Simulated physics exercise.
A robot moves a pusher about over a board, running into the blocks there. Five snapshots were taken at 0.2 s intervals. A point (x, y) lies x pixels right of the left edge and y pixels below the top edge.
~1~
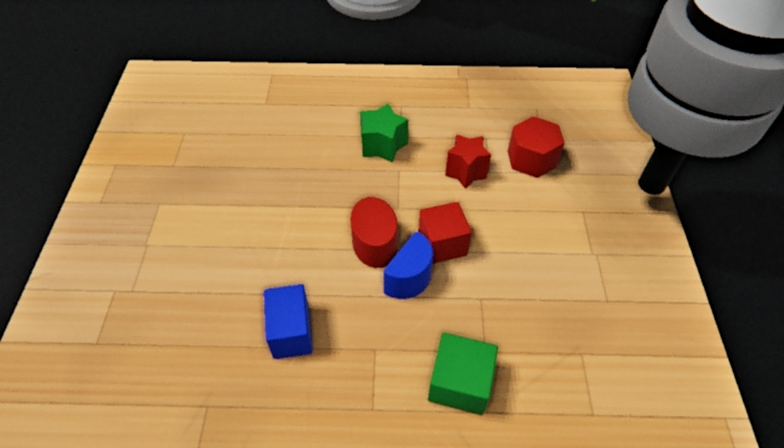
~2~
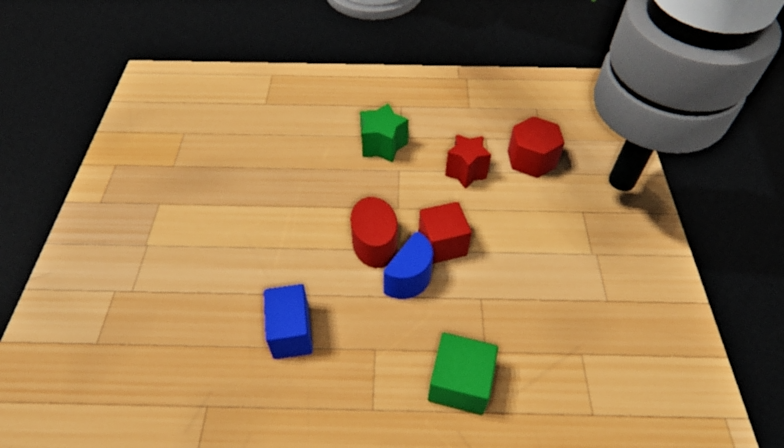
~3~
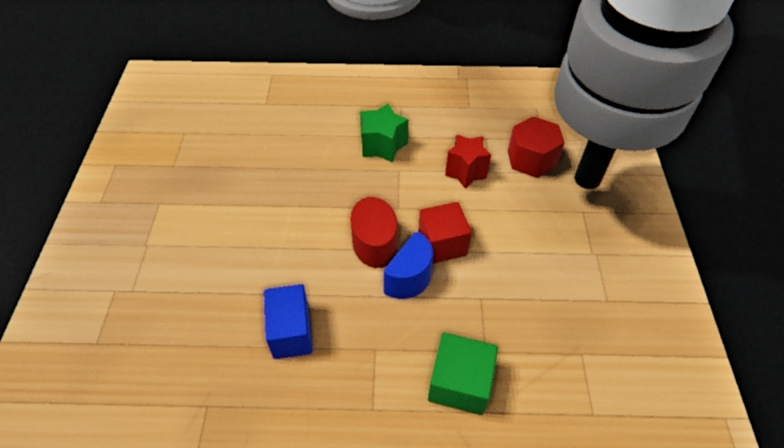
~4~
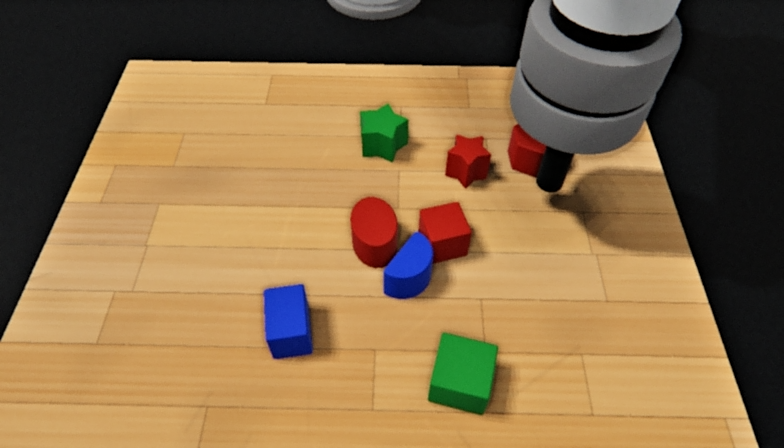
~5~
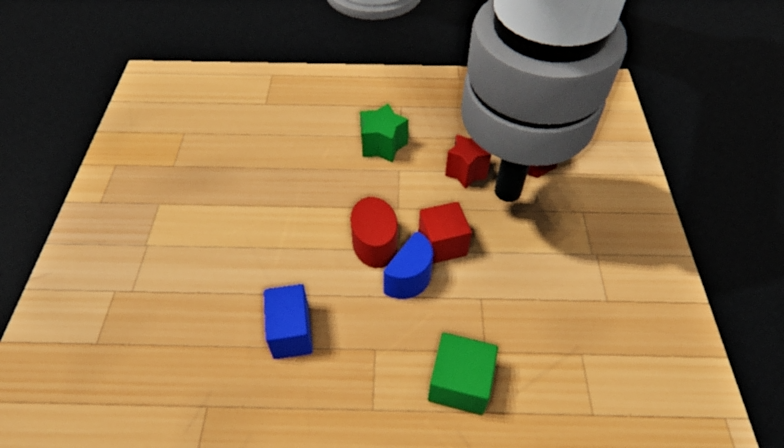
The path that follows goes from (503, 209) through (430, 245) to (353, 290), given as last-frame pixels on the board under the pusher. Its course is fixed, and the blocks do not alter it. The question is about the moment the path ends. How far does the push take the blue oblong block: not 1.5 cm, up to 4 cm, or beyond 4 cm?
Short: Under 1.5 cm.
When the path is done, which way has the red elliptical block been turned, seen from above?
Looking down on the board, it turns clockwise.
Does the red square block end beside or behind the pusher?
Final answer: No.
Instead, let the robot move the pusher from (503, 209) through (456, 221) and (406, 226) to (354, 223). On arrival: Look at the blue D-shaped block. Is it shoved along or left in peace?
Moved.
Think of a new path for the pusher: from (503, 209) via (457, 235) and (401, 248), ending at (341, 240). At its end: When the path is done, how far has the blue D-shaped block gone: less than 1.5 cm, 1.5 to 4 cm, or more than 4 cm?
Of the three bands, it's over 4 cm.
What follows on the original path. One third of the way, pusher (456, 216); blue D-shaped block (404, 265); red square block (432, 228), turned 20° anticlockwise.
Two thirds of the way, pusher (403, 243); red elliptical block (359, 224), turned 40° clockwise; blue D-shaped block (370, 309), turned 25° anticlockwise; red square block (382, 262), turned 40° anticlockwise.
At the end, pusher (352, 275); blue oblong block (276, 314); red elliptical block (356, 225), turned 50° clockwise; blue D-shaped block (343, 345), turned 90° anticlockwise; red square block (327, 296), turned 40° anticlockwise.
